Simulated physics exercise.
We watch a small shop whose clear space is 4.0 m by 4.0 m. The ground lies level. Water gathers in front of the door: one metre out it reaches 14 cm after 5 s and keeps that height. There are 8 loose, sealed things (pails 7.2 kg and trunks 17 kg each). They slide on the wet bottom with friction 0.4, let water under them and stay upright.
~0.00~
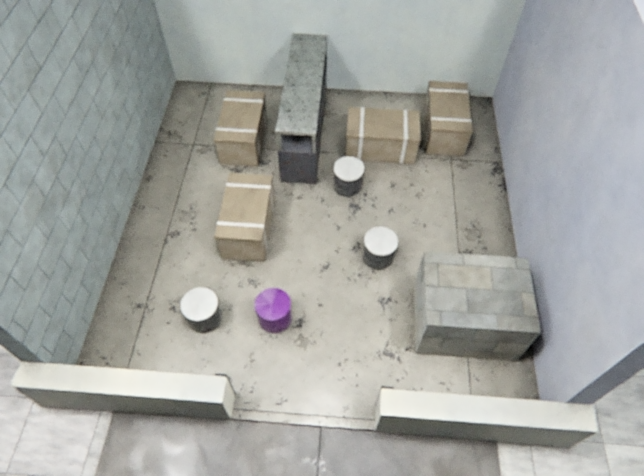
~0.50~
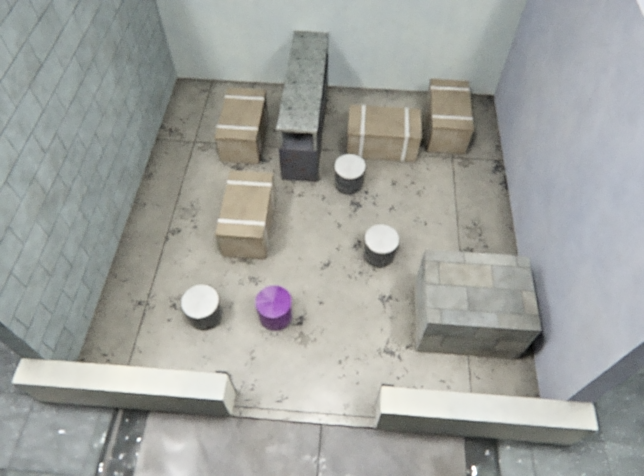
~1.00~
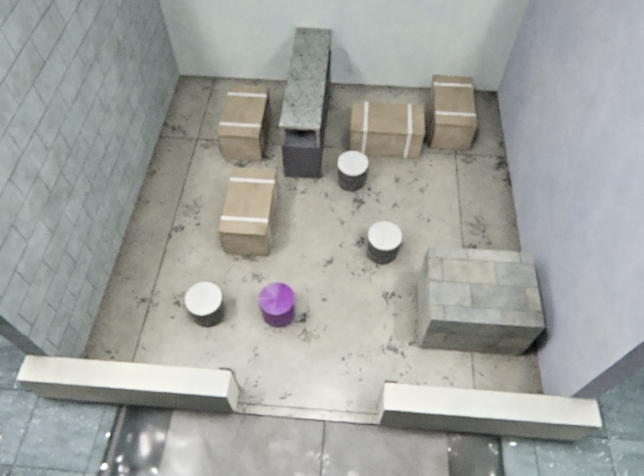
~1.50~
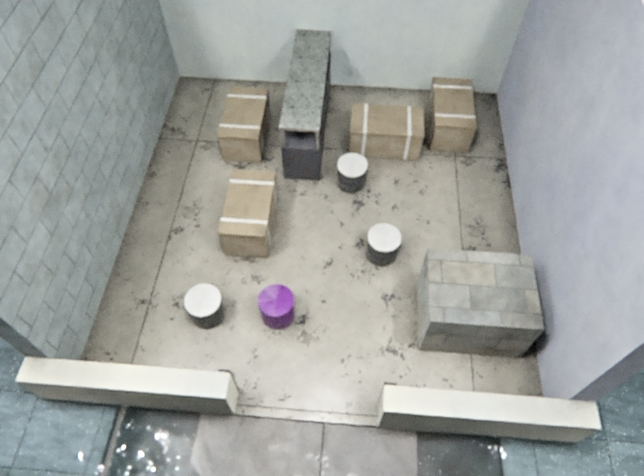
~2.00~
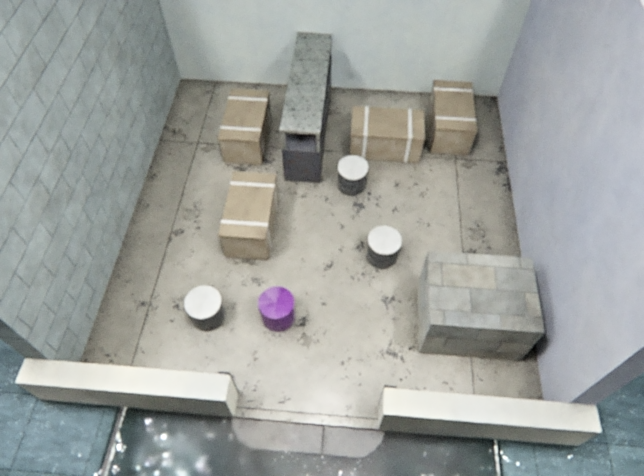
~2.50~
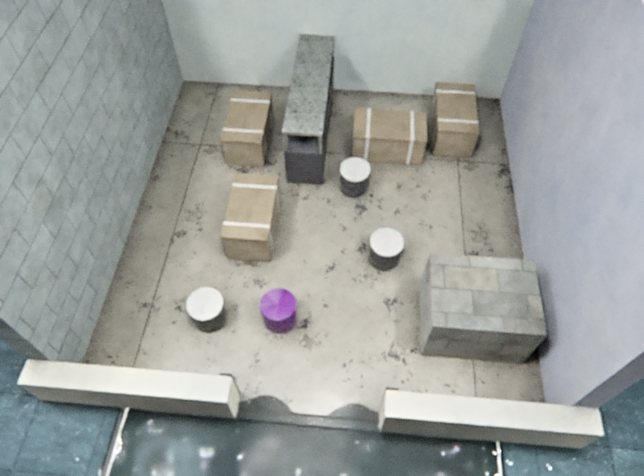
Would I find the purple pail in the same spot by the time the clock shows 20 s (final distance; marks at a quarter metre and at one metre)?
The purple pail gets carried off.
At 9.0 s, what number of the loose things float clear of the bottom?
At that moment 0.
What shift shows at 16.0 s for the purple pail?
Roughly 140 cm by then.
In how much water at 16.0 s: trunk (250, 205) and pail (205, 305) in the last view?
About 9 and 5 cm.
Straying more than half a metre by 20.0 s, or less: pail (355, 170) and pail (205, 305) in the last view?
In turn: Past it, short of it.
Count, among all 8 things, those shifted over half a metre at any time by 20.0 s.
I count 7.
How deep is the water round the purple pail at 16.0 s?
About 9 cm.
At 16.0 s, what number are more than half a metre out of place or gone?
By then 4.
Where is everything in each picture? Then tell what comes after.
In the first frame, the purple pail at (273, 304) rests on the ground; water covers 0.0 m2; 0 of 8 have shifted.
In the second frame, the purple pail at (273, 301), on the bottom; water covers 0.0 m2; 0 of 8 have shifted.
In the third frame, the purple pail at (277, 298) rests on the ground; 0.0 m2 under water; 0 of 8 have shifted.
In the fourth frame, the purple pail at (276, 300) rests on the ground; 0.0 m2 under water; 0 of 8 have shifted.
In the fifth frame, the purple pail at (276, 302) rests on the ground; 0.0 m2 under water; 0 of 8 have shifted.
In the sixth frame, the purple pail at (278, 304), on the bottom; 0.0 m2 under water; 0 of 8 have shifted.
After 4.0 s the purple pail is near (278, 304), 0.0 m from its start, aground; 0 afloat.
After 9.0 s the purple pail is near (299, 231), 0.8 m from its start, aground; 0 afloat.
After 16.0 s the purple pail is near (301, 190), 1.3 m from its start, aground; 5 afloat.
After 20.0 s the purple pail is near (242, 167), 1.7 m from its start, afloat; 7 afloat.
